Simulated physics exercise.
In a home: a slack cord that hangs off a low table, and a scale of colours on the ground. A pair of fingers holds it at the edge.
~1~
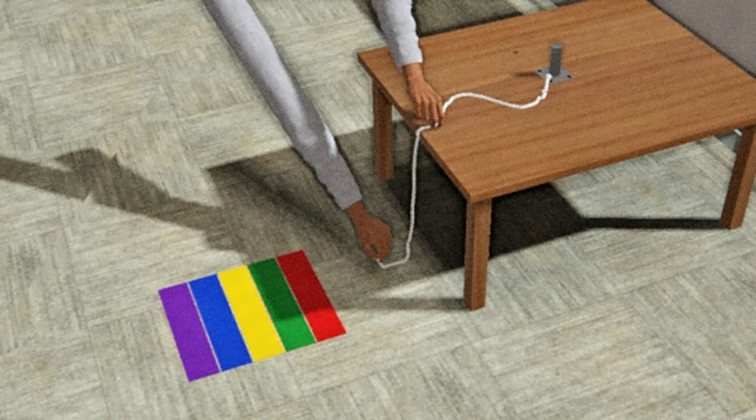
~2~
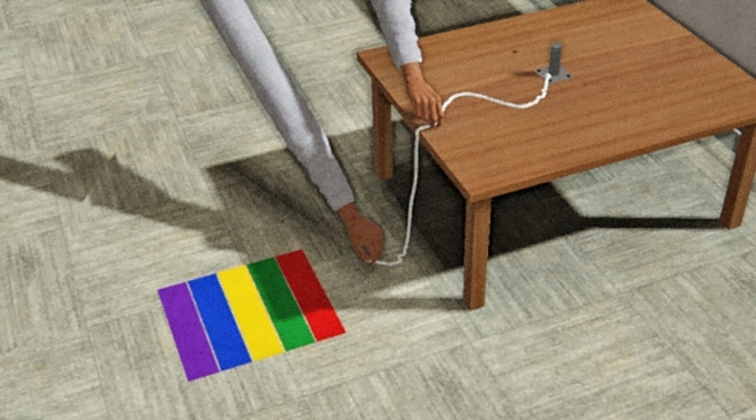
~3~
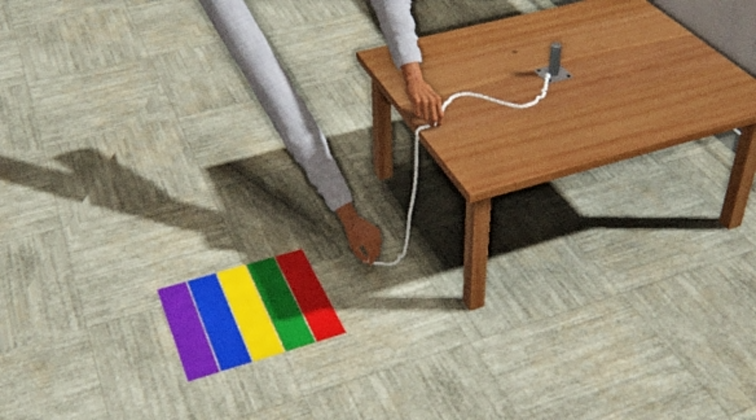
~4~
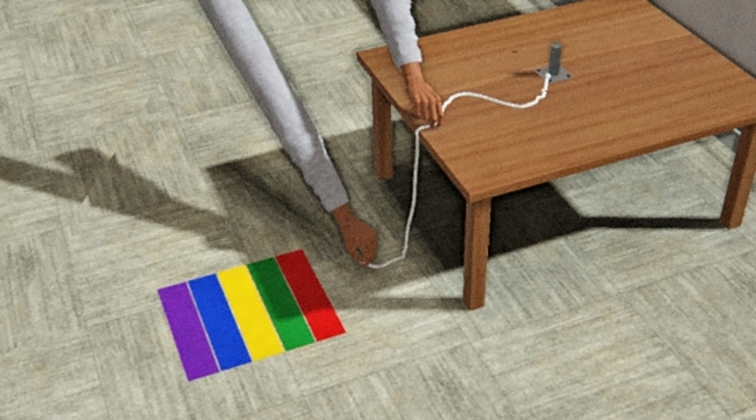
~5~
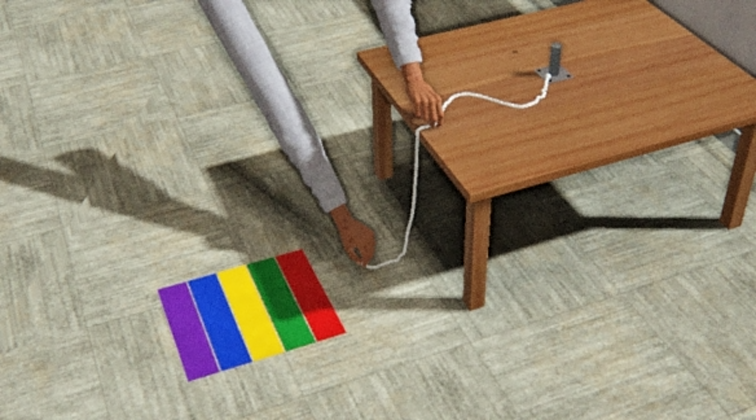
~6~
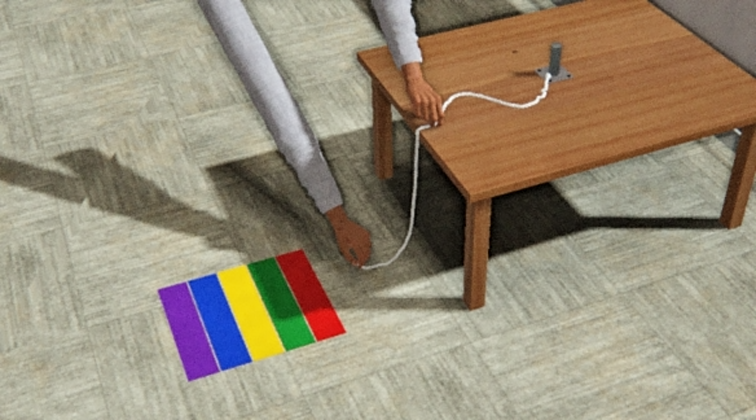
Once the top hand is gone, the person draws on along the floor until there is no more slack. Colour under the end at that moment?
Blue.
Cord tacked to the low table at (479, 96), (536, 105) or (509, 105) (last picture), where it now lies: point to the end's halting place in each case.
Going try by try, I'd put it close to (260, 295), then (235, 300), and finally (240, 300).
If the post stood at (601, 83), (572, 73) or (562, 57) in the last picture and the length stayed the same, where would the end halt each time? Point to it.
Pixels, try by try: About (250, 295), (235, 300), (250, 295).
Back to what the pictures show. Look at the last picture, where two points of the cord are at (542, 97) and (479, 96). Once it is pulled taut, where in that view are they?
They end up around (512, 88) and around (450, 111).
Soon after, end near (277, 288); over green.
Then, end near (236, 300); over yellow.
At full stretch, end near (212, 307); over blue. The blue one.
